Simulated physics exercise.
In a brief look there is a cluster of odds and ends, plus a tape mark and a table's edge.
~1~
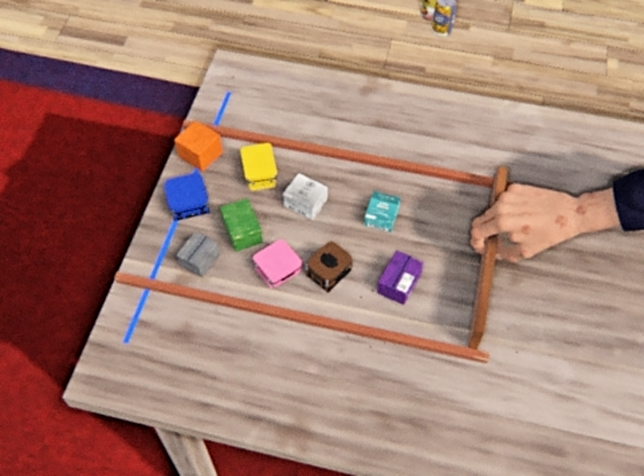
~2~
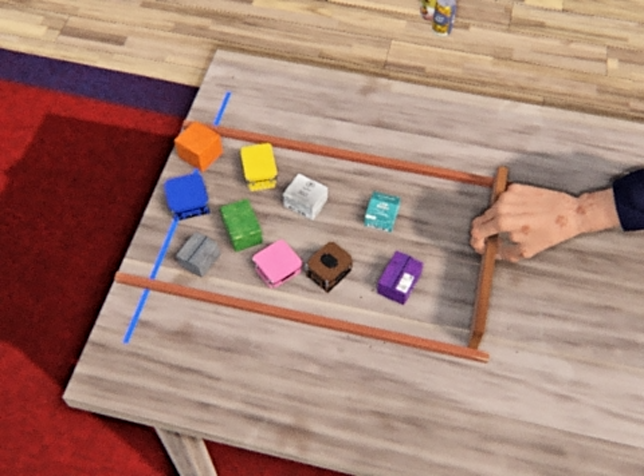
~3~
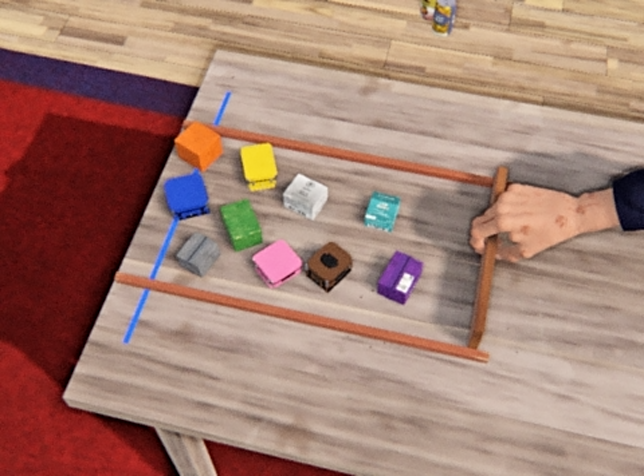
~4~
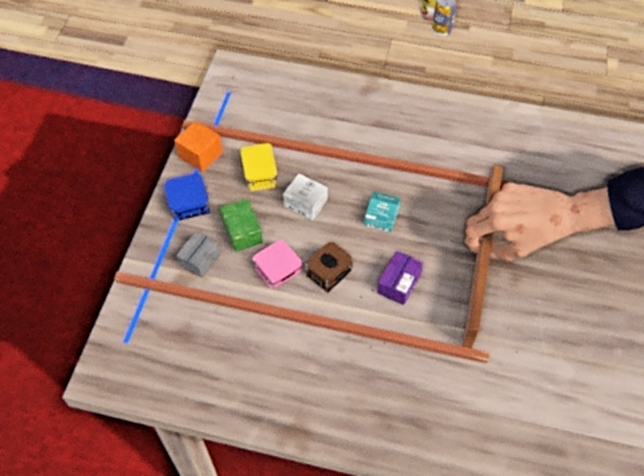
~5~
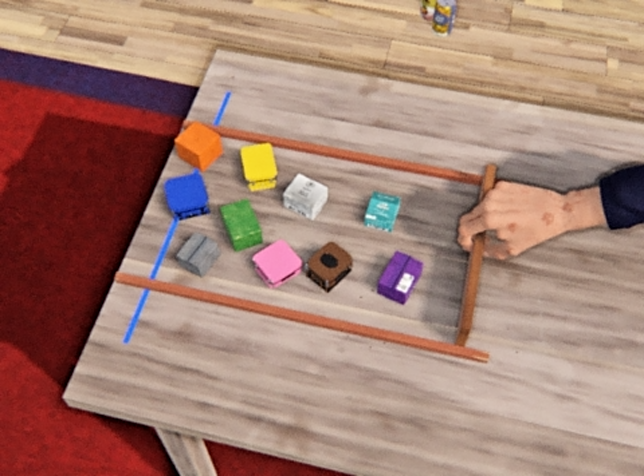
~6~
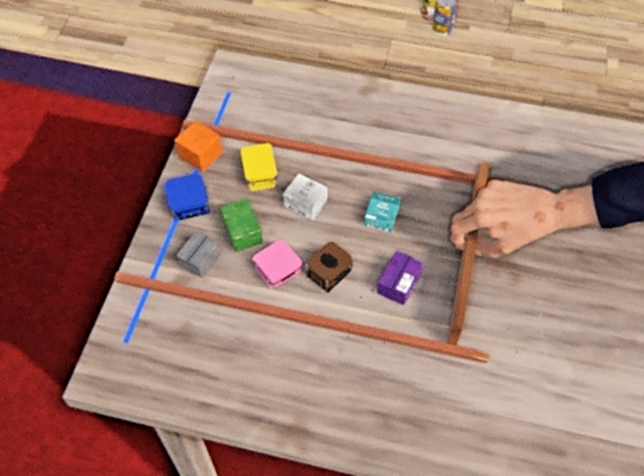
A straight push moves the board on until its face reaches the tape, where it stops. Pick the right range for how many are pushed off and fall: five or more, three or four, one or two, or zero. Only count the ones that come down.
The right range is five or more.
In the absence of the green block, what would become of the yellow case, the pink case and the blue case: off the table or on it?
Yellow case: Still there; pink case: Over the edge; blue case: Over the edge.
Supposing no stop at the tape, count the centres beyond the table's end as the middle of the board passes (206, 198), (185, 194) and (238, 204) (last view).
3, 7 and 1.
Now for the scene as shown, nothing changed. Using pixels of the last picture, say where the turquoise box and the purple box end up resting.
The turquoise box stops around (176, 180); the purple box around (152, 233).
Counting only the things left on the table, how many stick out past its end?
0.
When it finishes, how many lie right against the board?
The figure is 3.
Soon after, none off yet; orange block at rest near (199, 146); blue case at rest near (187, 197); grey box at rest near (199, 255).
By the end, the number that fall off is five or more; fallen, brown case, white box, pink case, green block, grey box, blue case and orange block.
